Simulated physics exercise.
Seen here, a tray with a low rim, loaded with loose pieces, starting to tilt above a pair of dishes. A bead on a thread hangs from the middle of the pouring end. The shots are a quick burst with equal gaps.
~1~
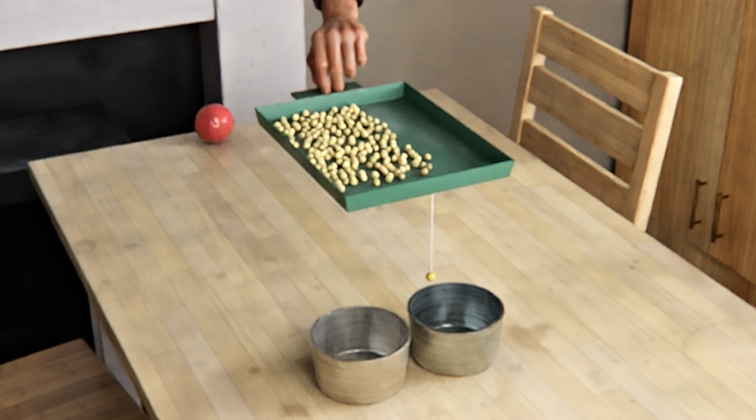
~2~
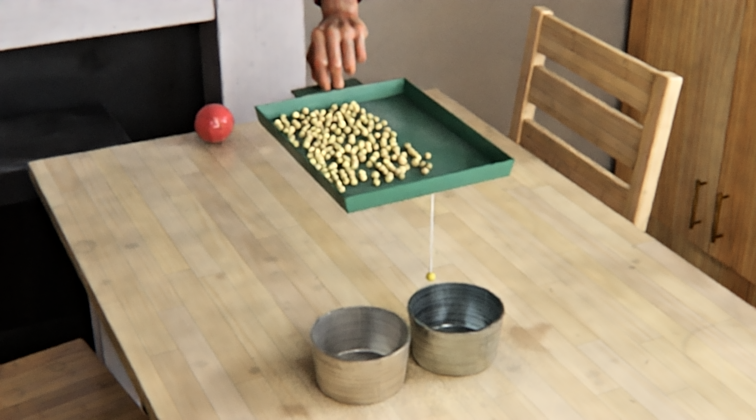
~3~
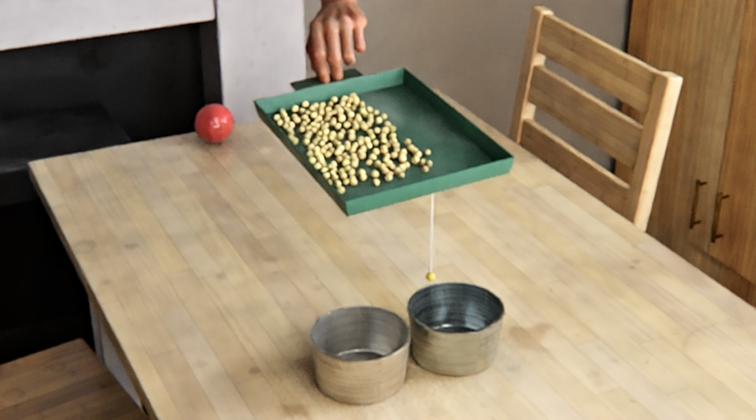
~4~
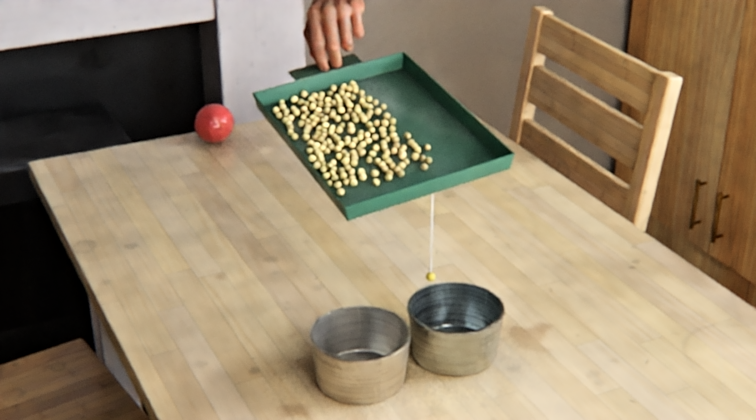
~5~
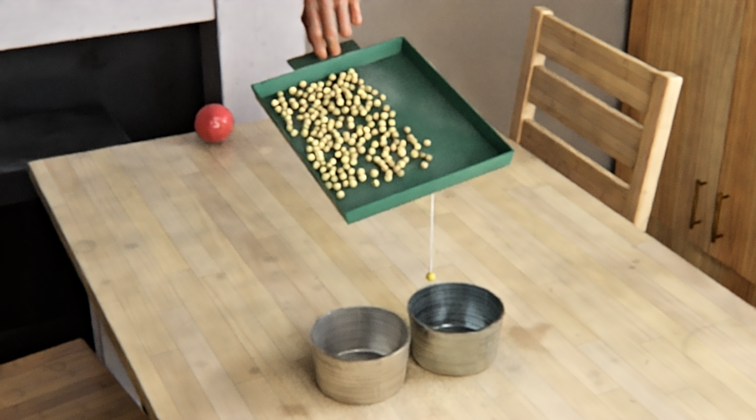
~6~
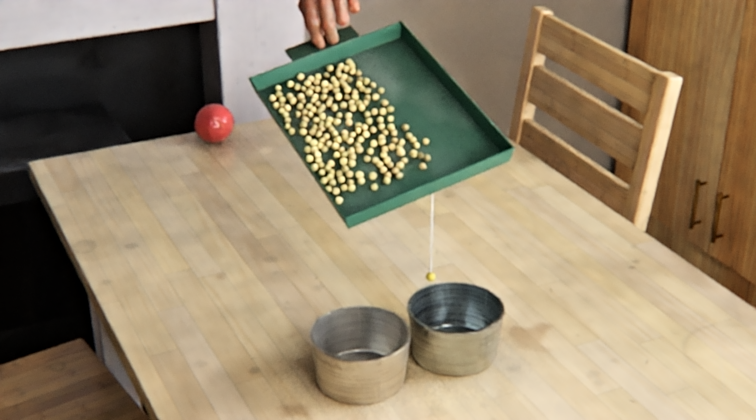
A hand raised the handle end of a green tray of soya beans above two metal dishes on a wooden table, gradually tilting it steeper, with its front left corner dipping lowest.
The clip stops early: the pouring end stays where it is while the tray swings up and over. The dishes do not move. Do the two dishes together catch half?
They take under half between them.
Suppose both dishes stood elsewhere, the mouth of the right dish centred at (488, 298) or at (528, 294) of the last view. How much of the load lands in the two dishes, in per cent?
Roughly 30 per cent, and 0 per cent.
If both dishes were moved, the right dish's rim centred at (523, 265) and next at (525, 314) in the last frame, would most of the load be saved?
In turn: Not half; not half.
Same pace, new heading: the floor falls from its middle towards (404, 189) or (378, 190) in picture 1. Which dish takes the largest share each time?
First the left dish, then the left dish.
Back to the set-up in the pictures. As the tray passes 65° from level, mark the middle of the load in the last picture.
Near (350, 197).
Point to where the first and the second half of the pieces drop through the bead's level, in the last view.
Around (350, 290) and then (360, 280).
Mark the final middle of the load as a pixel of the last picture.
Roughly at (345, 345).
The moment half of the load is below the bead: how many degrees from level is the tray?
At some 95 degrees.
Just after the last frame, tray tipped steeply; almost all on the tray; just a few in the left dish; about a tenth in the air.
A moment on, tray tipped past a quarter turn; roughly a quarter on the tray; roughly a quarter in the left dish; roughly a third outside both; about a tenth in the air.
Further on, tray tipped past a quarter turn; roughly a quarter in the left dish; just a few in the right dish; roughly two thirds outside both.
When it is over, tray tipped past a quarter turn; roughly a quarter in the left dish; just a few in the right dish; roughly two thirds outside both.
